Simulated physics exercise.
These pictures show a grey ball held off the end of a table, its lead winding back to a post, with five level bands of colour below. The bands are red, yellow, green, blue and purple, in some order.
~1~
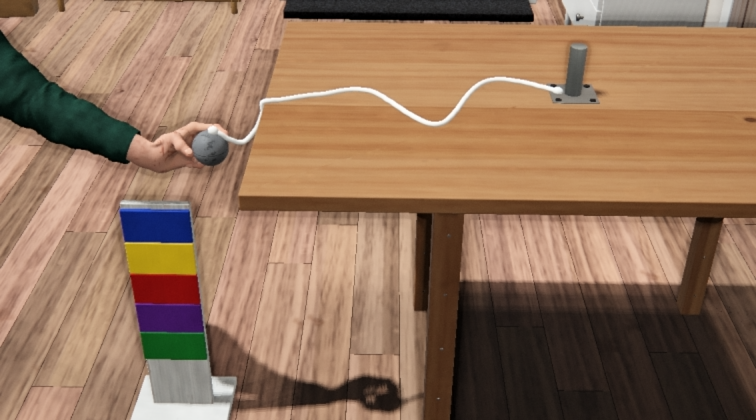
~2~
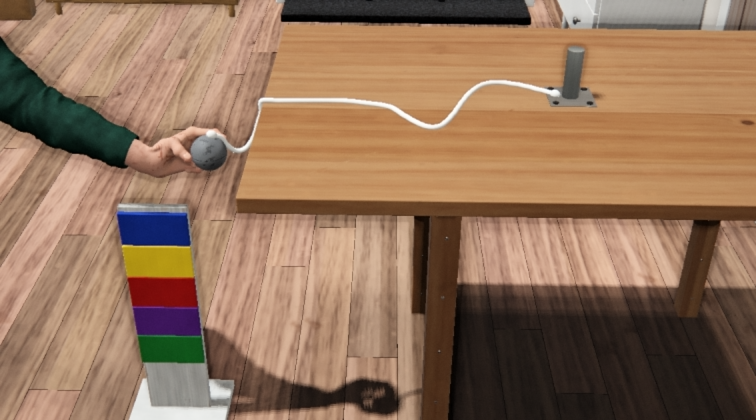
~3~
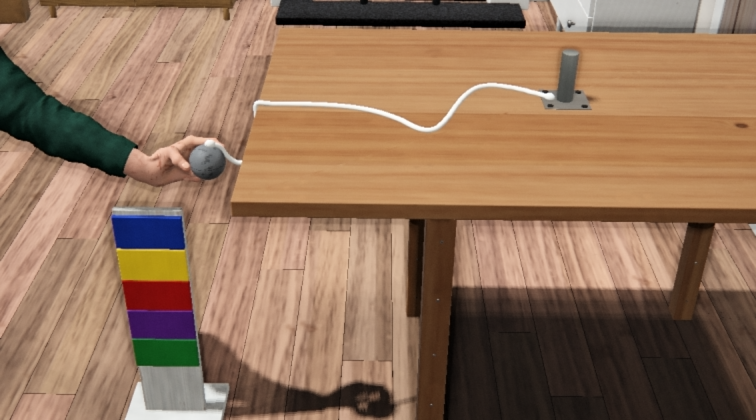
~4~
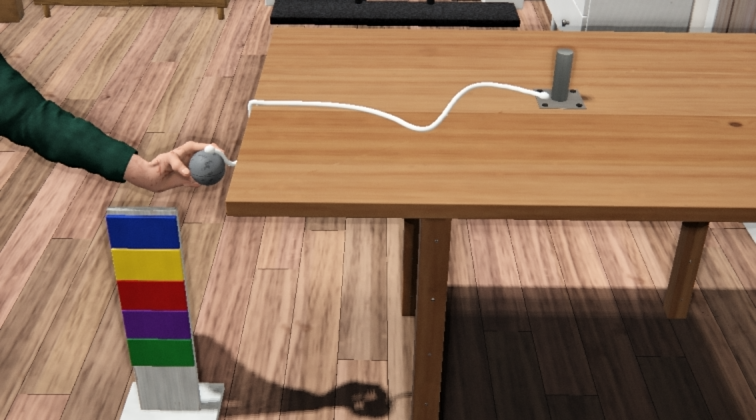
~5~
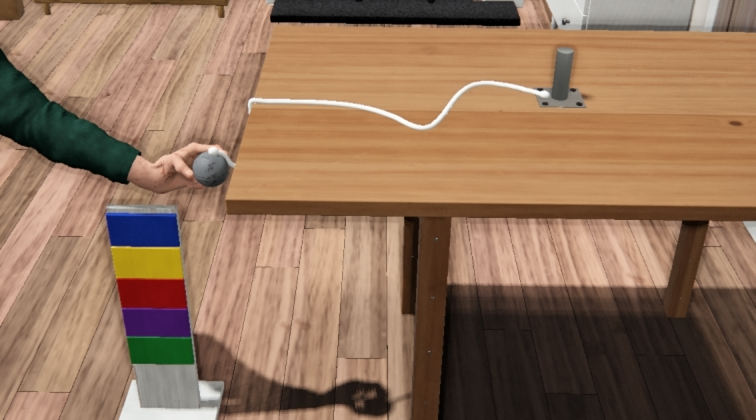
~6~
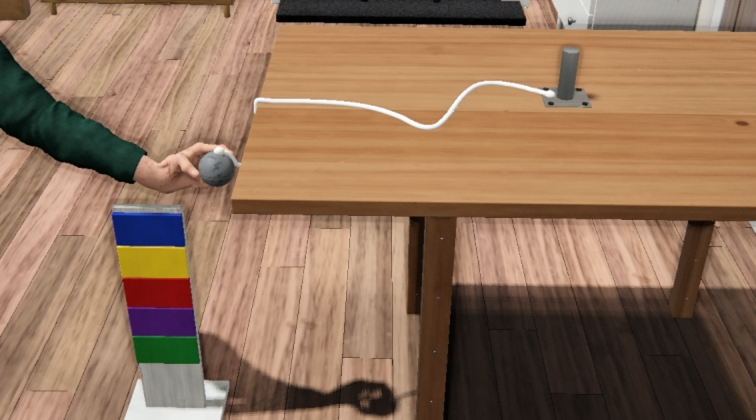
A hand in a dark green sleeve holds a grey ball just off the left end of a wooden table, seen from slightly above in a room with a plank floor. A white cord runs from the ball across the tabletop to a grey post, while blue, yellow, red, purple and green bands stack on a stand below. The view drifts slightly and partly back, the cord shifts and smooths a little, and the hand keeps its grip.
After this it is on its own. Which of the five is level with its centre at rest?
Its middle rests at the red band.
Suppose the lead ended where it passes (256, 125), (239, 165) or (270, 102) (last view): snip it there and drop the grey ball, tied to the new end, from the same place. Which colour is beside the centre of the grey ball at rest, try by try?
One after the other, blue; yellow; higher than all five.
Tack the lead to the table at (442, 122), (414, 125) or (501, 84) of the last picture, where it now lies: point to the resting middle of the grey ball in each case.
About (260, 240), (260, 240) and (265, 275).
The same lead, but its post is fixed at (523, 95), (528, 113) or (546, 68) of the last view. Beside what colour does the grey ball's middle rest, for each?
It would be purple; purple; red.
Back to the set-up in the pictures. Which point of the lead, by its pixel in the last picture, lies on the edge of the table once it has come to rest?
At (344, 104), roughly.
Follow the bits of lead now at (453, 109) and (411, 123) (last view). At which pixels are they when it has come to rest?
At (408, 101), then (336, 103).
A little later, ball near (230, 271); level with yellow.
Next, ball near (286, 280); level with red.
Later still, ball near (258, 282); level with red.
When it is over, ball near (268, 284); level with red. The red one.
